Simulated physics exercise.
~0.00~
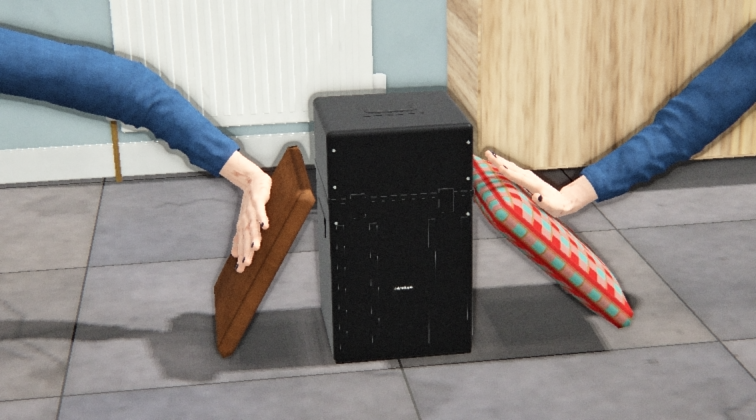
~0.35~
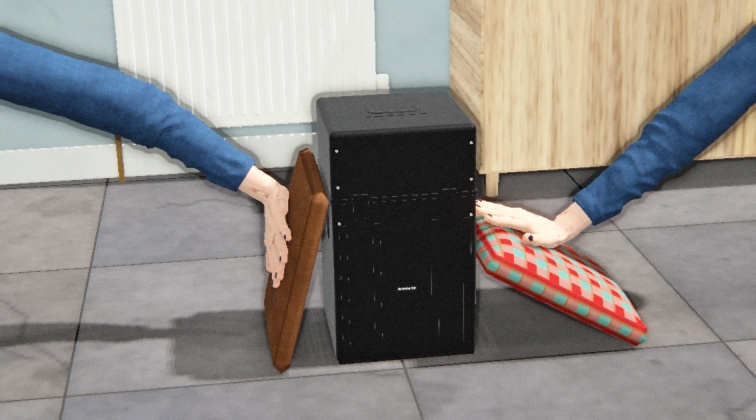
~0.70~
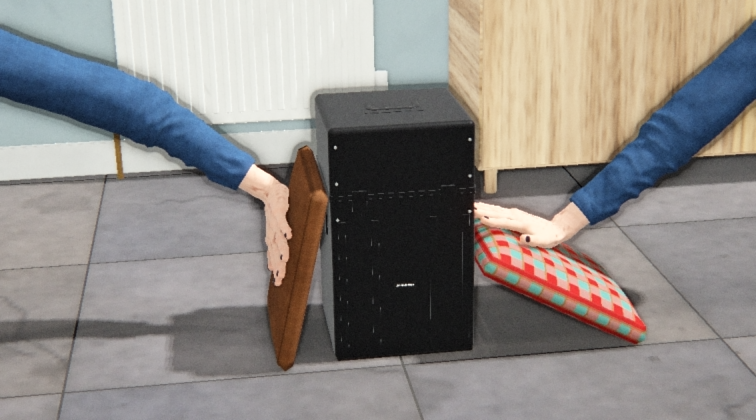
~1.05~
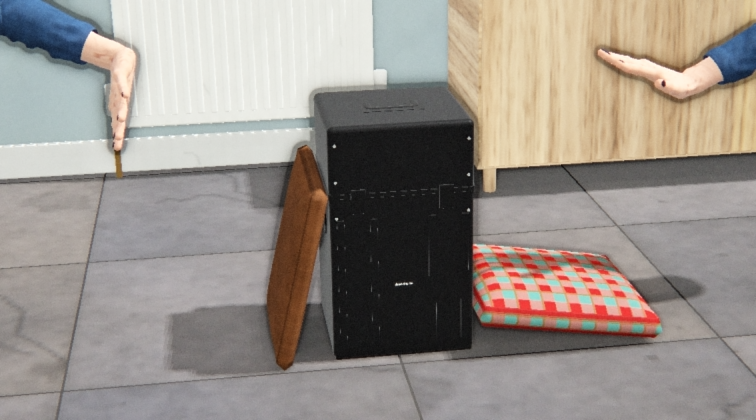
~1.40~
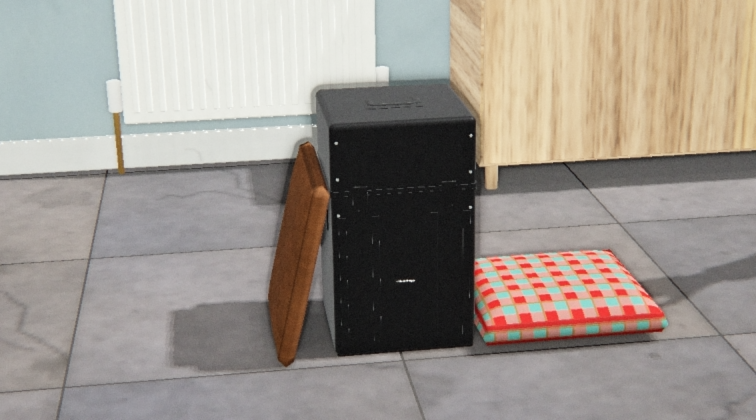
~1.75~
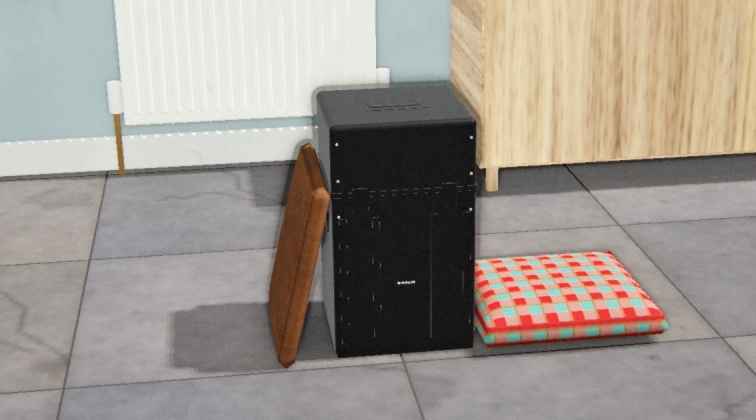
On a grey tiled floor, in front of a white radiator and a pale wooden cabinet, a black box-like chest stands between two blue-sleeved arms. The left hand holds a brown seat pad against its left side, while the right hand holds a red checked cushion slanting against the other. The pad is brought more upright as the cushion sinks lower under the right hand. Both hands then let go and draw away out of view. The brown pad stays leaning against the chest, but the cushion slumps down and ends lying flat on the floor beside it.
